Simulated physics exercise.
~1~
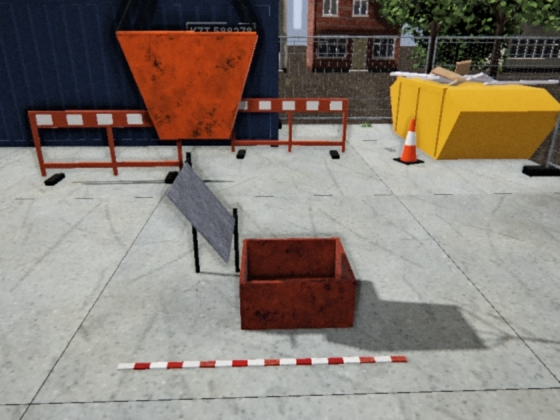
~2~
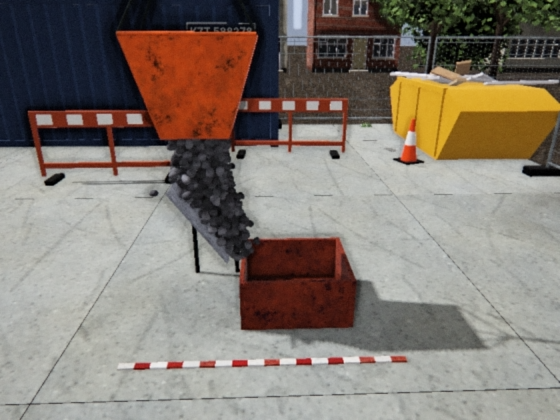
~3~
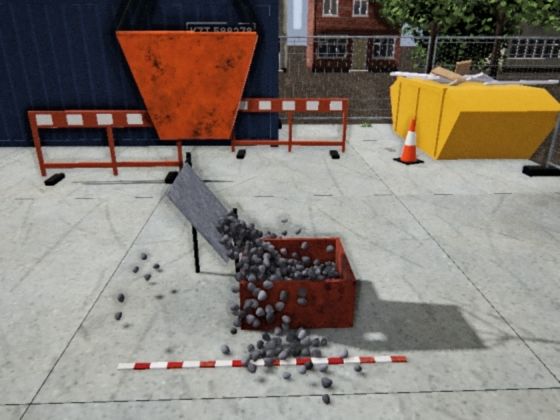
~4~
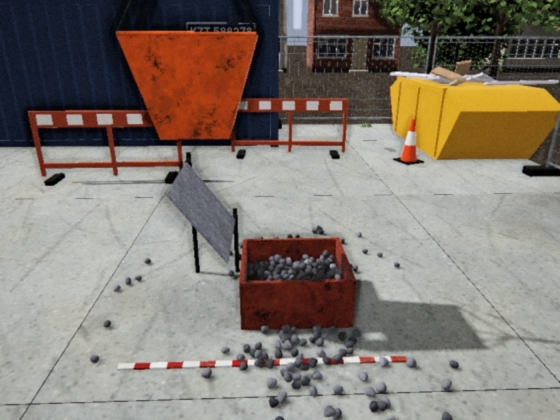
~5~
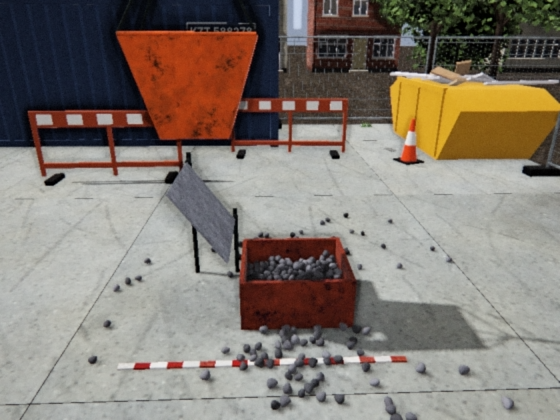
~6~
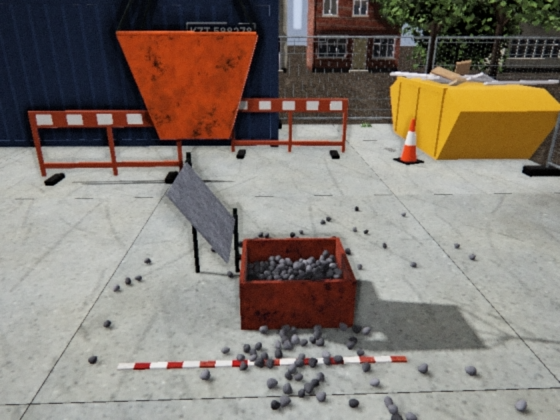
A paved concrete yard is seen from a raised, still viewpoint, with a dark blue container, red and white barriers, an orange cone and a yellow skip behind. An orange skip hangs at upper left above a sloping grey plate, with an open red bin to its right and a red and white striped pole in front. Grey round stones pour from the skip's bottom onto the slope and slide down rightward. Most tumble into the bin, while others spill around it and roll across the ground. Finally, the bin holds a heap, with strays scattered mostly in front and to the right.
